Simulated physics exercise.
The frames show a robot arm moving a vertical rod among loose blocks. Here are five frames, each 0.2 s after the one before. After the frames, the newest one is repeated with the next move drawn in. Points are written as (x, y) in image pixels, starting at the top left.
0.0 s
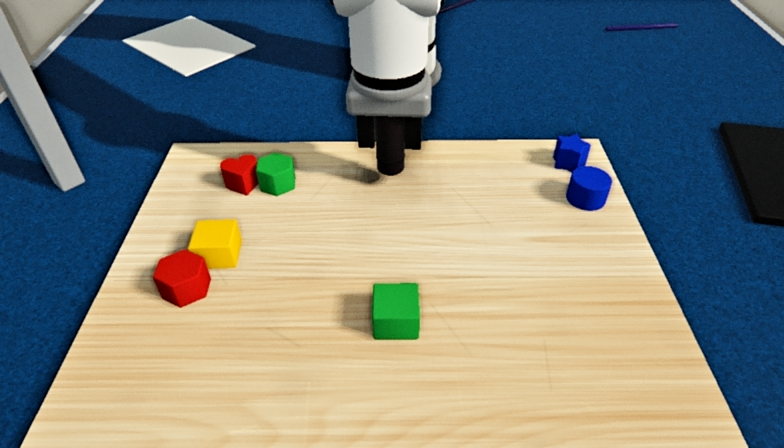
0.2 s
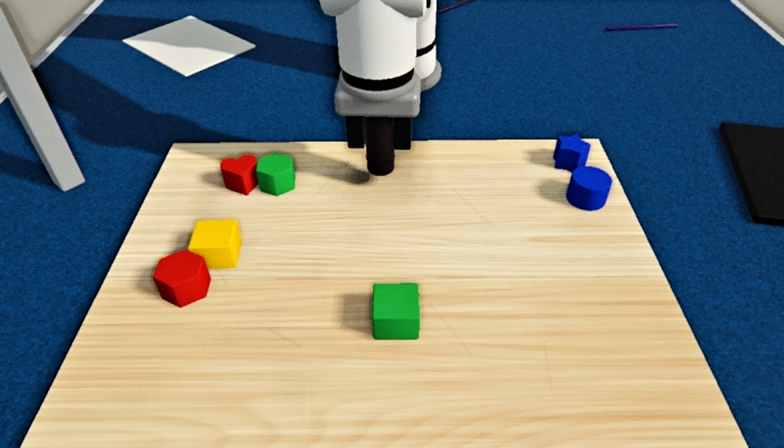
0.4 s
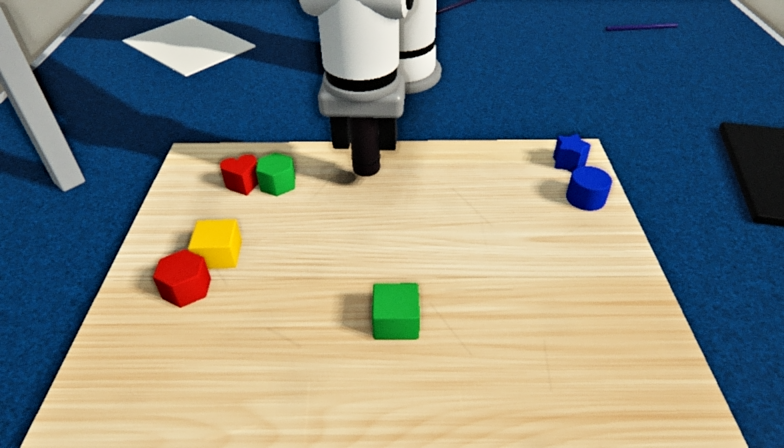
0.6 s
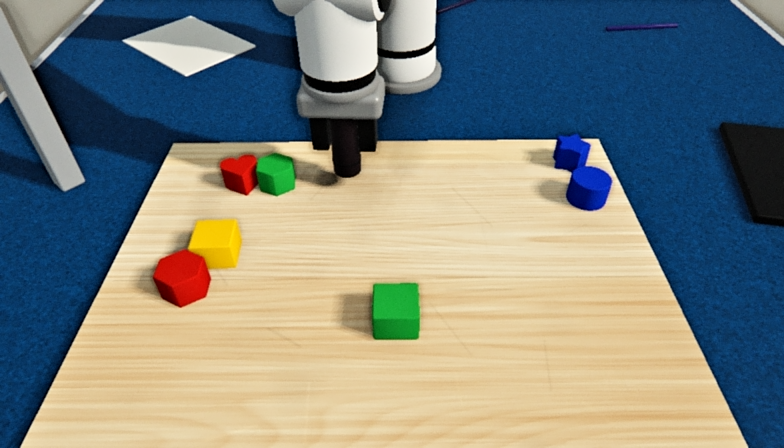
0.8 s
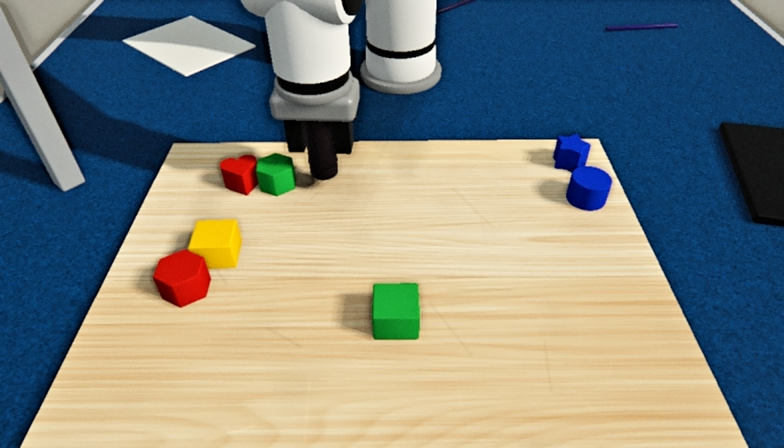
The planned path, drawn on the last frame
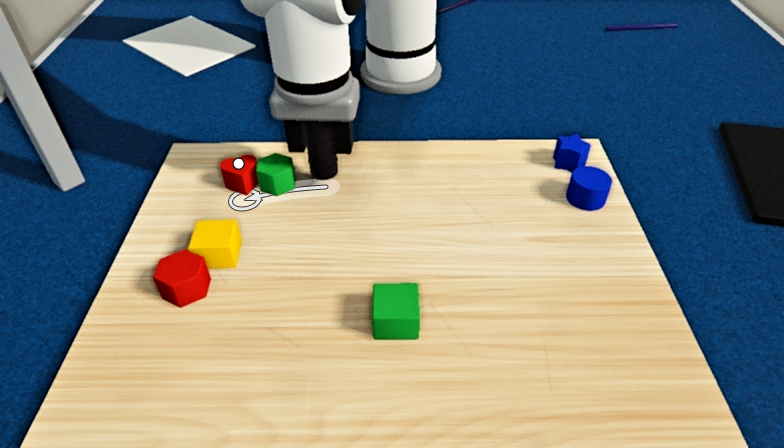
At first, a robot arm holds a dark vertical rod near the middle of the far edge of a wooden board scattered with red, green, yellow and blue blocks. The arm then slides the rod steadily left, ending close beside the green hexagon, while all the blocks stay still.
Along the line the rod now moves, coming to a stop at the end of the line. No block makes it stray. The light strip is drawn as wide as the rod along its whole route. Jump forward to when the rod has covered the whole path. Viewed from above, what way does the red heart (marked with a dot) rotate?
It goes anticlockwise.
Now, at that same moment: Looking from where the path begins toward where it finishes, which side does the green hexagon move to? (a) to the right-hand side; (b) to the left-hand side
a.
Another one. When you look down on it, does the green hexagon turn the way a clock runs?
I believe so.
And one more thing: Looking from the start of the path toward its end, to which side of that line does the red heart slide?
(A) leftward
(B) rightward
I'll go with B - rightward.
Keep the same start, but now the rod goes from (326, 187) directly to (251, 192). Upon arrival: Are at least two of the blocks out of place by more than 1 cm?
Yes, it checks out.
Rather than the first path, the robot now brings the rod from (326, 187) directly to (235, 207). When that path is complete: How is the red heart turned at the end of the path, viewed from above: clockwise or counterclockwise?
From overhead, anticlockwise.
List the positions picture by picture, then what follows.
Rod tip at (391, 168); block tops, yellow square piece at (213, 233); red heart at (239, 164); green hexagon at (274, 163), in the first picture.
Rod at (381, 169); blocks unchanged, in the second picture.
Rod at (366, 169); blocks unchanged, in the third picture.
Rod at (348, 171); blocks unchanged, in the fourth picture.
Rod at (324, 173); yellow square piece at (213, 233); red heart at (239, 164); green hexagon at (274, 163), in the fifth picture.
Path on the board, from (326, 187) over (286, 191) to (245, 200); the dot is on the red heart.
The first path, step by step. One third of the way, rod at (296, 175); red heart at (235, 163), turned 15° anticlockwise; green hexagon at (266, 162), turned 15° clockwise.
Two thirds of the way, rod at (269, 179); red heart at (213, 158), turned 30° anticlockwise; green hexagon at (245, 161), turned 45° clockwise.
At the end, rod at (241, 185); yellow square piece in place; red heart at (206, 156), turned 25° anticlockwise; green hexagon at (236, 160), turned 70° clockwise.
